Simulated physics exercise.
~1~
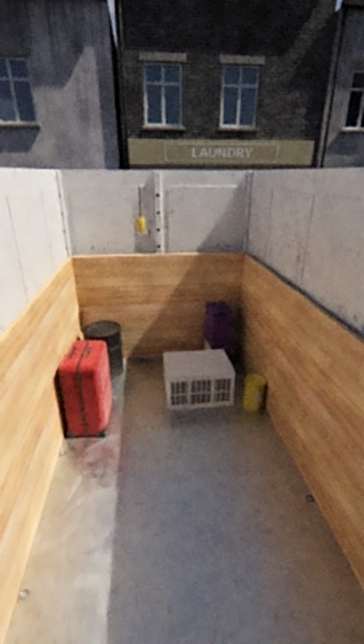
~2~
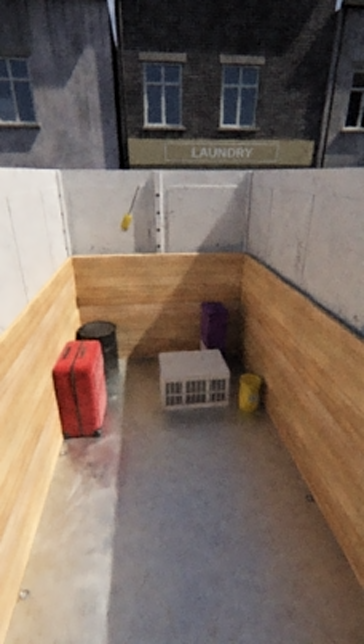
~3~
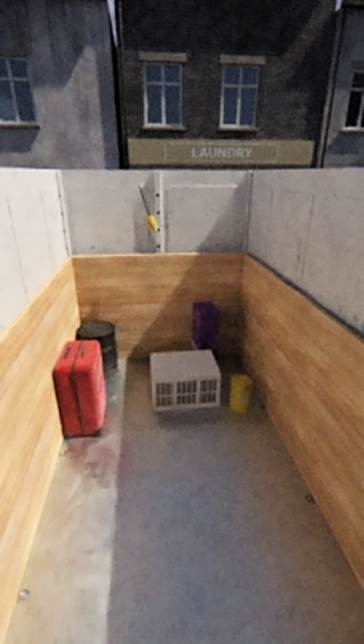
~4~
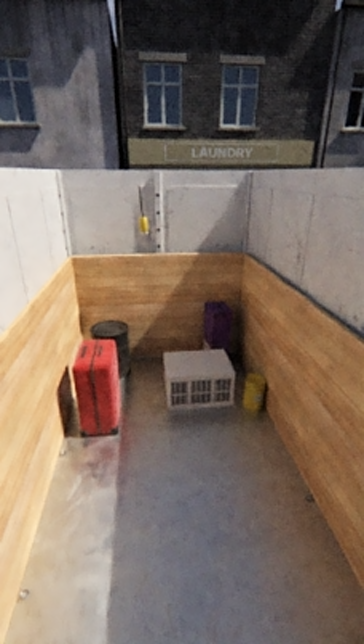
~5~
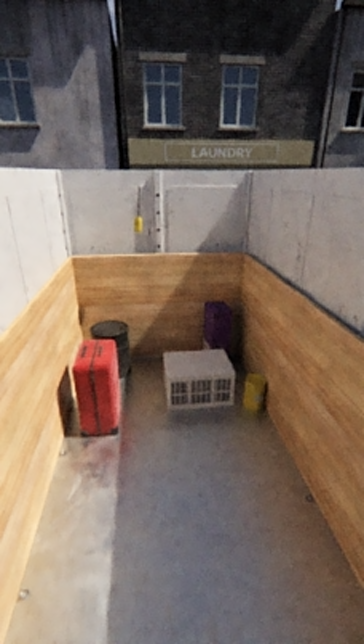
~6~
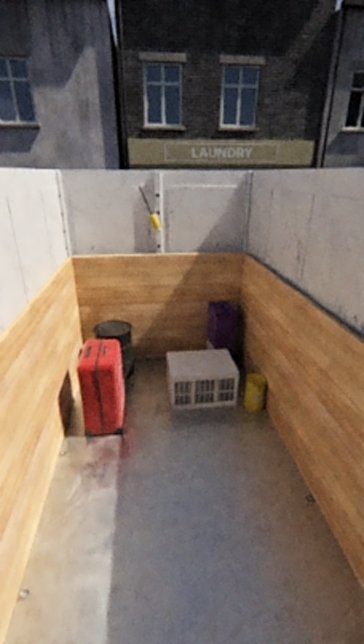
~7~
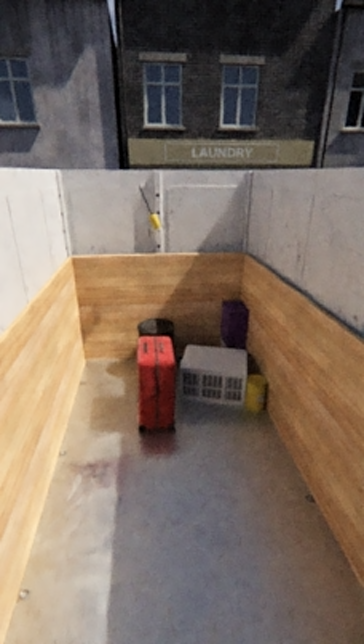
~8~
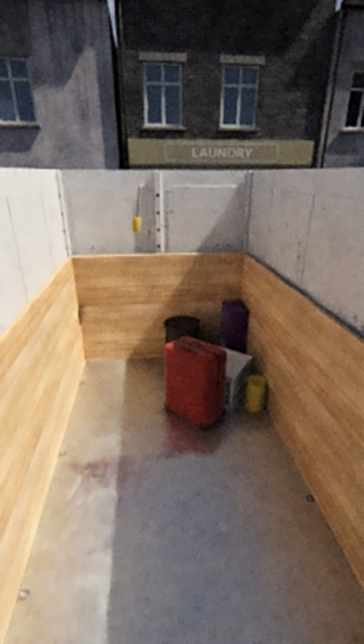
A red case, black drum, white chest, purple box and yellow canister shift slightly left, then right, on the floor of a wood-lined bay; the case and drum then slide far right, and the case ends upright in front of the chest, partly hiding it.
